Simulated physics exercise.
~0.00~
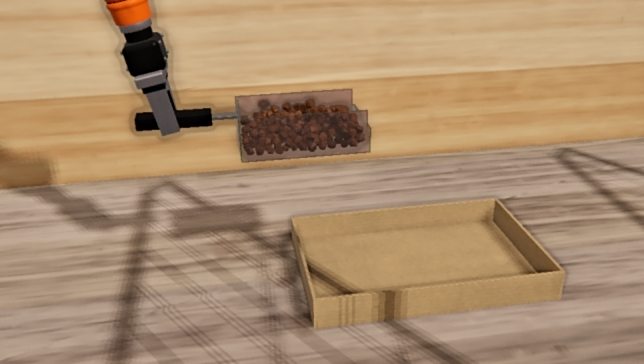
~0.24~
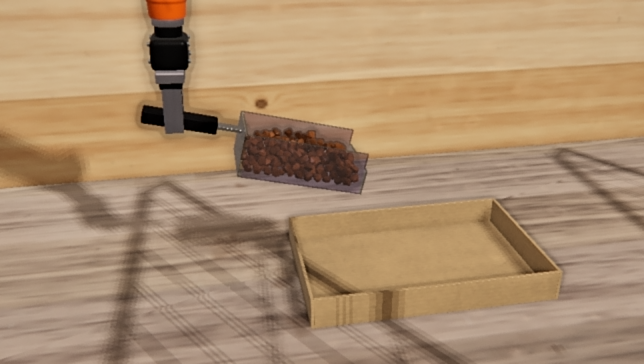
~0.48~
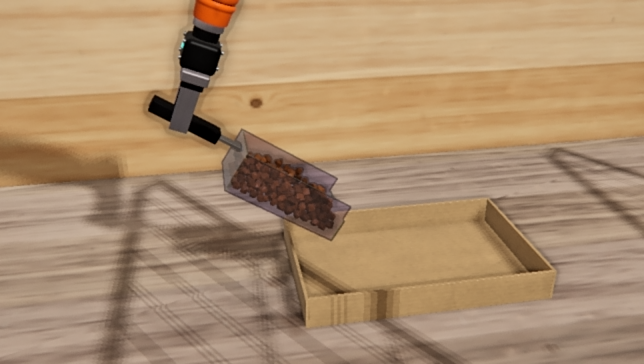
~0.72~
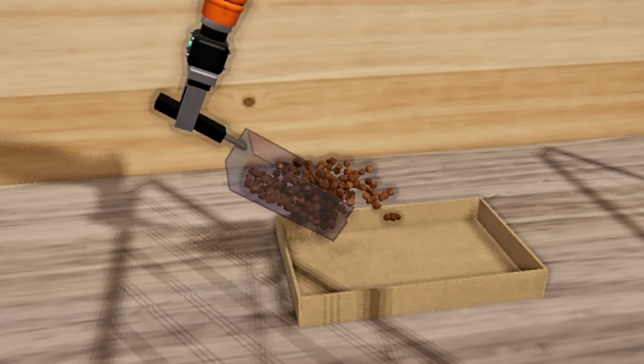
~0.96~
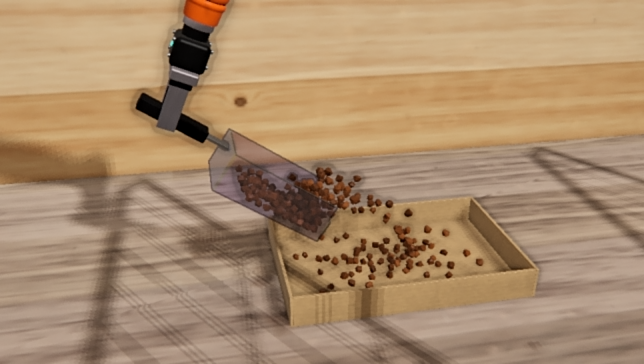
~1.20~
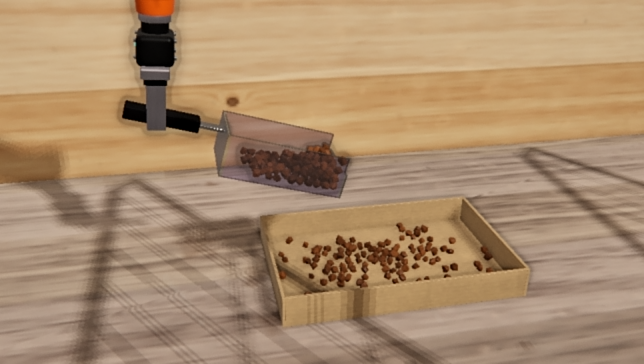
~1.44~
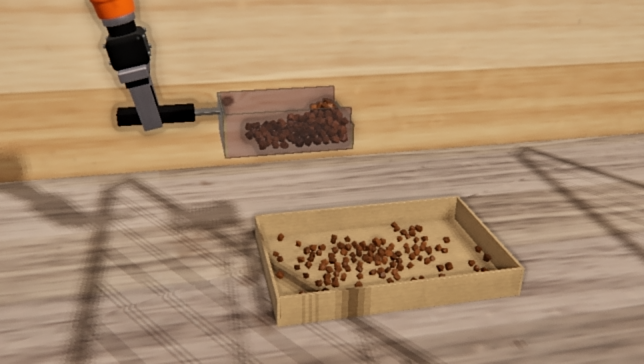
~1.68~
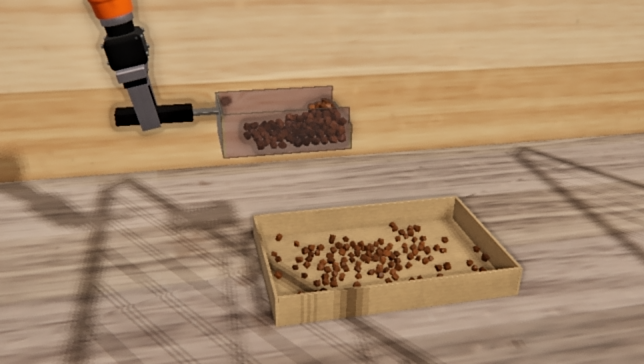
To begin with, a robot arm holds a clear, open-fronted scoop full of small brown pellets, level above and to the left of a shallow tan tray on a wooden surface. The arm tips the scoop forward and down to the right, bringing its open end close to the tray. Pellets spill over the front edge and scatter across the tray floor. The arm then tilts the scoop back up, and the flow stops. Finally the scoop hangs level and still, with roughly half the pellets inside it and the rest spread in the tray.
